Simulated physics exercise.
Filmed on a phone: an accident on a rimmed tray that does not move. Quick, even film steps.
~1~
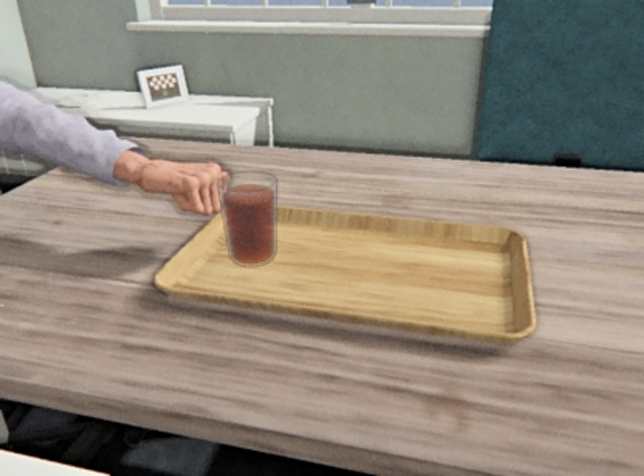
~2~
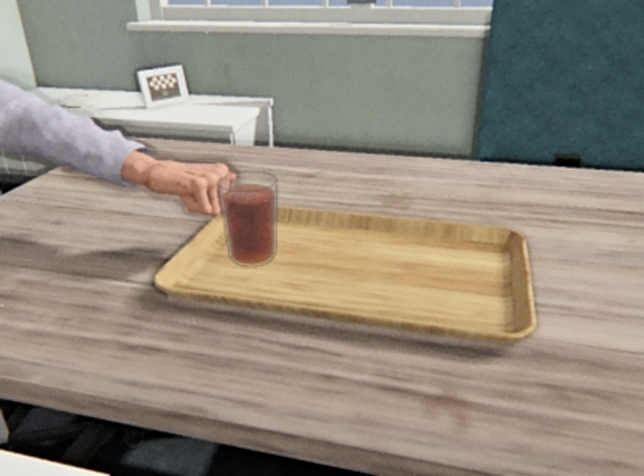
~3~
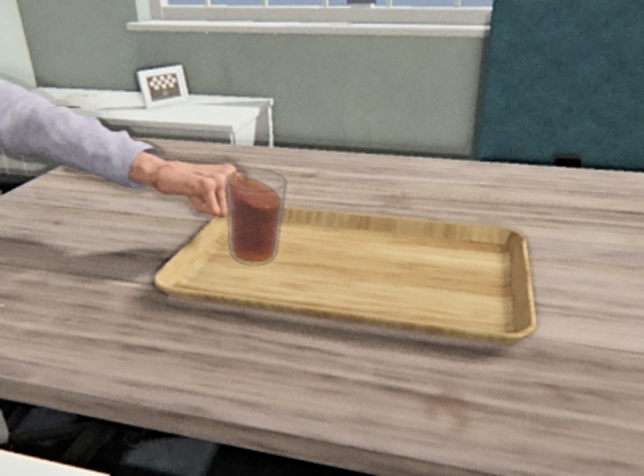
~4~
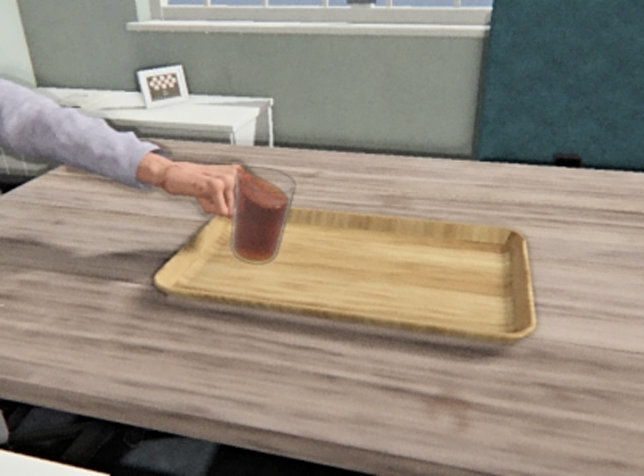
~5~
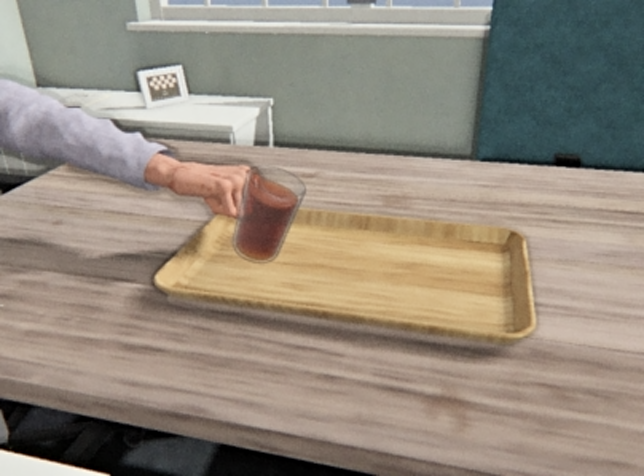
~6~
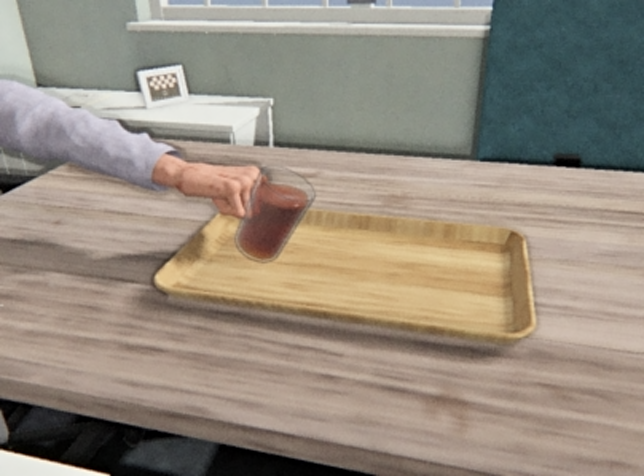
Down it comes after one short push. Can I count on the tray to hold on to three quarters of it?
No. The loss from the tray goes past a quarter of the liquid.
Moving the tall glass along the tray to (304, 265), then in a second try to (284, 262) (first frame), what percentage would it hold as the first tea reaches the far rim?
Try one: About 60 %; try two: About 60 %.
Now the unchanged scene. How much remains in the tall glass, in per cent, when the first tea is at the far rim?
Tall glass contents at that instant: Approx. 40 per cent.
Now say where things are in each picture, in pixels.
In the first frame, tilt 0°; right rim (274, 185); surface from (226, 190) to (274, 194); the tray's far rim is at (528, 277); the tray is clear ahead.
In the second frame, tilt 0°; right rim (274, 185); surface from (226, 190) to (274, 194).
In the third frame, tilt 6°; right rim (284, 187); surface from (232, 174) to (277, 198).
In the fourth frame, tilt 13°; right rim (293, 190); surface from (243, 171) to (289, 200).
In the fifth frame, tilt 20°; right rim (303, 194); surface from (249, 185) to (299, 199).
In the sixth frame, tilt 27°; right rim (313, 199); surface from (253, 195) to (309, 197).
A moment on, the tall glass lies on its side and 89 per cent is in the glass, 6 on the tray and 5 above or beyond its rim.
Next, the tall glass lies on its side and 48 per cent is in the glass, 50 on the tray and 2 above or beyond its rim.
Then the tall glass lies on its side and 27 per cent is in the glass, 57 on the tray and 16 above or beyond its rim.
Later the tall glass lies on its side and 14 per cent is in the glass, 49 on the tray and 37 above or beyond its rim.
In the end 63 per cent is held by tray and glass, 37 is off the tray.
